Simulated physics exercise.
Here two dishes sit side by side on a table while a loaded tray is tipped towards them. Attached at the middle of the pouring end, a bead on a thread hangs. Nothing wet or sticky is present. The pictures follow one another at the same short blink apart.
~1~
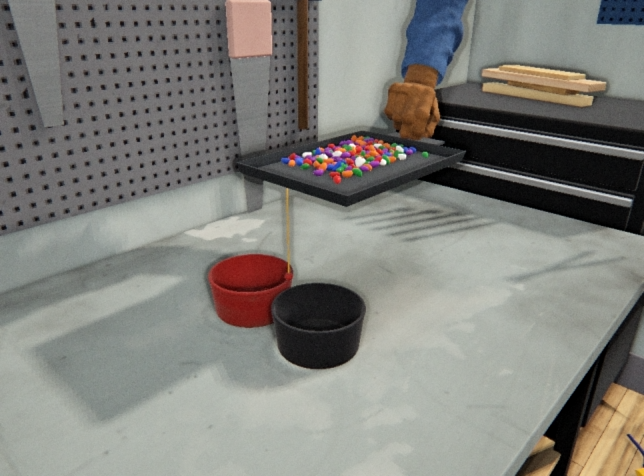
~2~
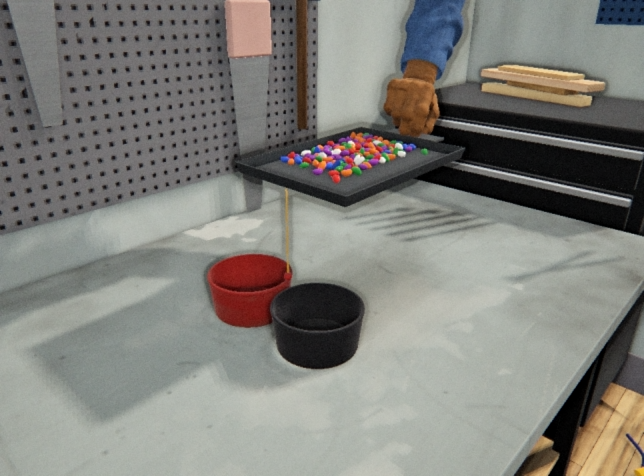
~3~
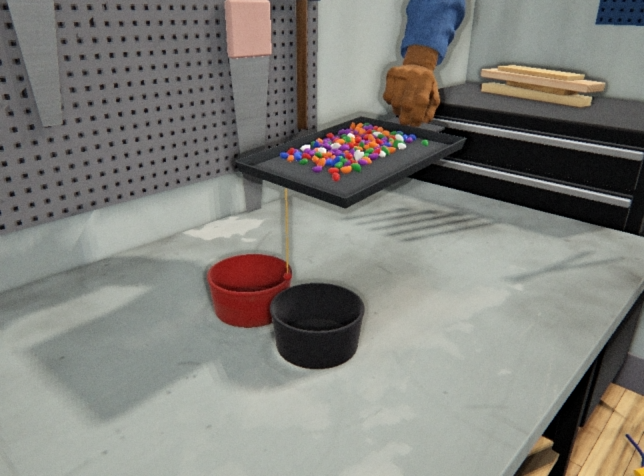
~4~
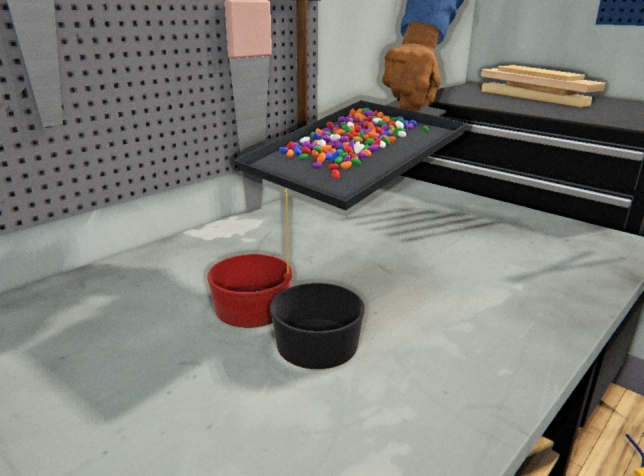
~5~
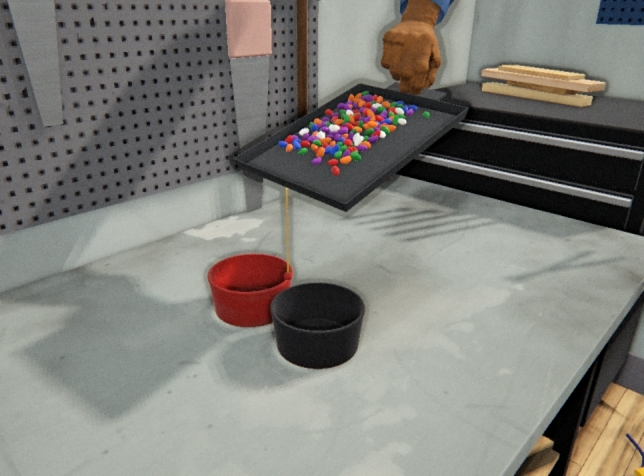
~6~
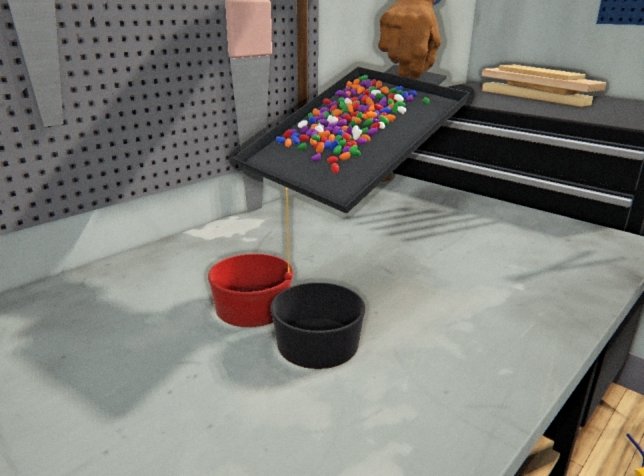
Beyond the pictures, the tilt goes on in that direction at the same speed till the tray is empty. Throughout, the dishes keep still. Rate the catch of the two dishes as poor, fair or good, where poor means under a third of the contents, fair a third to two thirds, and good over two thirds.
The catch is fair.
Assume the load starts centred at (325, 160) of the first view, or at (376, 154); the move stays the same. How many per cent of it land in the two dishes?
In order, 60 % then 50 %.
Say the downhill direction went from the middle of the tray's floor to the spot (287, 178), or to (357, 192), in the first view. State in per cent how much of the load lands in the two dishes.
The first try yields 60 percent and the second 80 percent.
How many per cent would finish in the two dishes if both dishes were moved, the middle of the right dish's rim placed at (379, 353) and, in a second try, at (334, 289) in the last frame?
Roughly 70% on the first try and 10% on the second.
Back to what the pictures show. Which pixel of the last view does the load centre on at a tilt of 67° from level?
Somewhere about (311, 185).
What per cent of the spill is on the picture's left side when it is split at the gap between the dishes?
Close to 70 %.
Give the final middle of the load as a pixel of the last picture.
The centre ends up roughly at (301, 355).
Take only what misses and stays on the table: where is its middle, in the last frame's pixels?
The centre sits near (253, 392).
Soon, tray tipped steeply; most on the tray; about a quarter in the air.
A while on, tray tipped past a quarter turn; about a quarter on the tray; about a quarter in the right dish; a stray few in the left dish; about a third outside both; a small part in the air.
Towards the end, tray tipped past a quarter turn; about half in the right dish; a stray few in the left dish; about half outside both.
Finally, tray tipped past a quarter turn; about half in the right dish; a stray few in the left dish; about half outside both.
